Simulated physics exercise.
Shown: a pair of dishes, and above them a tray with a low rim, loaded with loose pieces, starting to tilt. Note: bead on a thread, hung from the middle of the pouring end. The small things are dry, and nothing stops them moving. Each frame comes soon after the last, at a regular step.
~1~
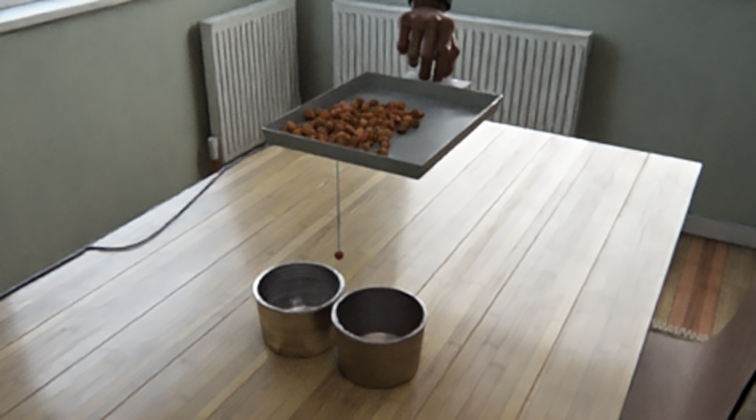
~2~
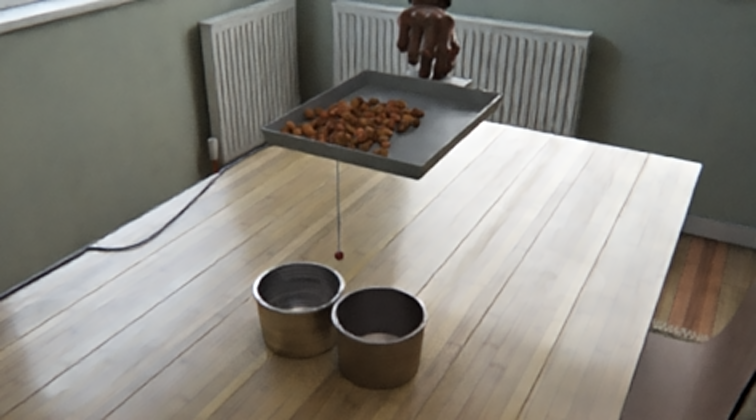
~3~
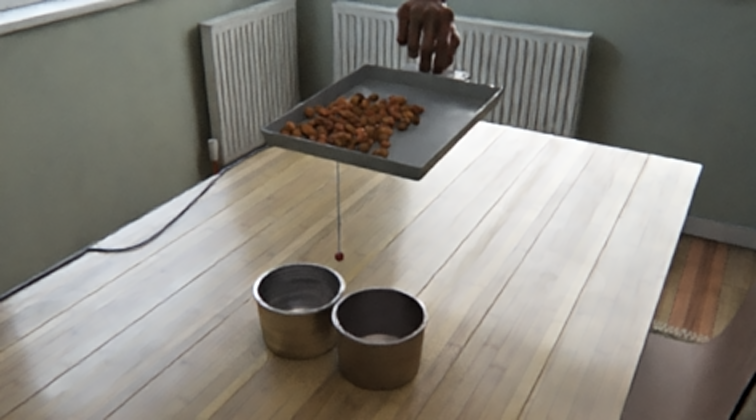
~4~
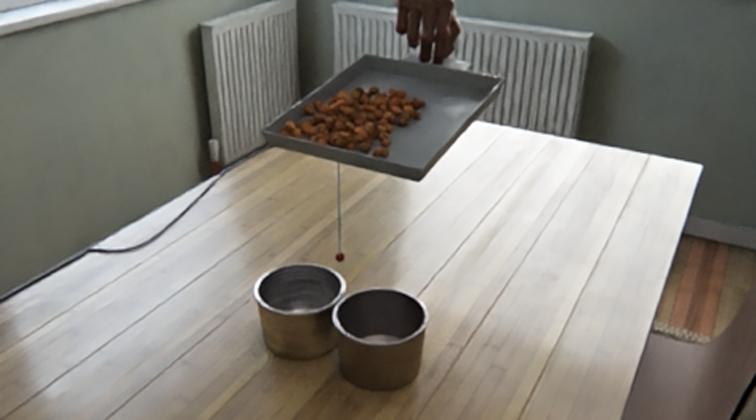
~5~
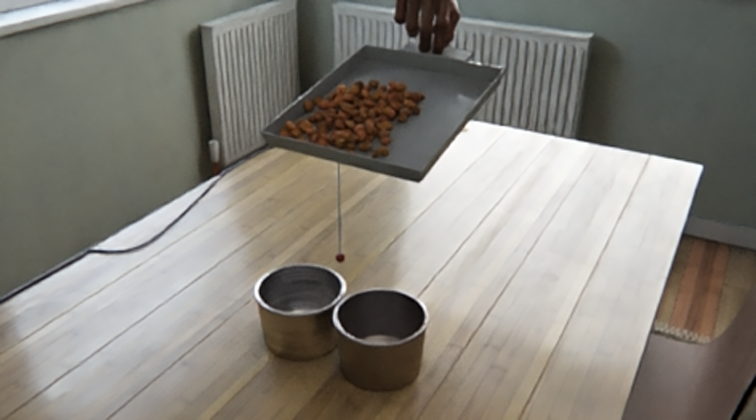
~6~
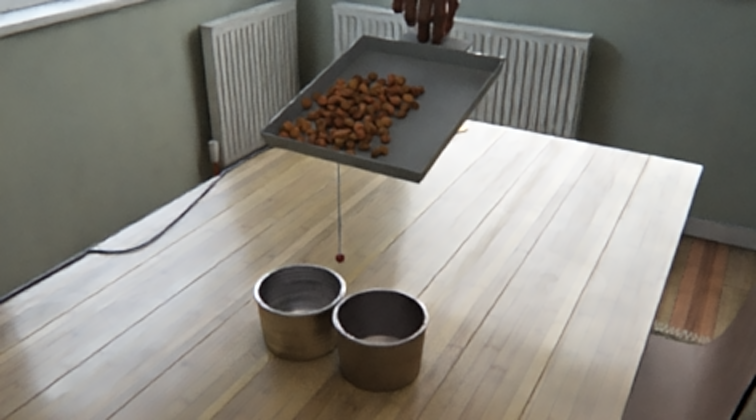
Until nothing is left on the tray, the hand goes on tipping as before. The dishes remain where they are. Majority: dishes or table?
Dishes.
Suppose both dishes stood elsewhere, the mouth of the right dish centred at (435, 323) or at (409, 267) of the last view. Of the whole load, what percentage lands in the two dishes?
It comes to near 50 per cent the first time and near 0 per cent the second time.
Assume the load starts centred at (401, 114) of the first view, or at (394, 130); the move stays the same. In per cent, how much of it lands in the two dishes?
Close to 90 in a hundred, then close to 90 in a hundred.
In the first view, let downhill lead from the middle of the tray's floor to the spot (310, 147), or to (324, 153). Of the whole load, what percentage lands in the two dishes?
First case around 30 per cent, second case 60 per cent.
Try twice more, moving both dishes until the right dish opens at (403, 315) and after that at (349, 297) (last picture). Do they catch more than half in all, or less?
Result, first setup: A majority share; second setup: A majority share.
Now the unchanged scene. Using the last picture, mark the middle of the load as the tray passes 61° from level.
(334, 127).
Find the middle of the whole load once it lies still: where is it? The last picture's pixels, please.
Close to (308, 338) in the last picture.
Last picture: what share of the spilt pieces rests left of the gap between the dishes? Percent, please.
Left fraction: Around 90 per cent.
Shortly afterwards, tray tipped steeply; all but a few on the tray; only a few in the air.
Next, tray tipped past a quarter turn; near a quarter on the tray; near a quarter in the right dish; near a third in the left dish; a little outside both; near a quarter in the air.
Some moments later, tray tipped past a quarter turn; near a third in the right dish; near half in the left dish; a little outside both.
In the end, tray tipped past a quarter turn; near a third in the right dish; near half in the left dish; a little outside both.
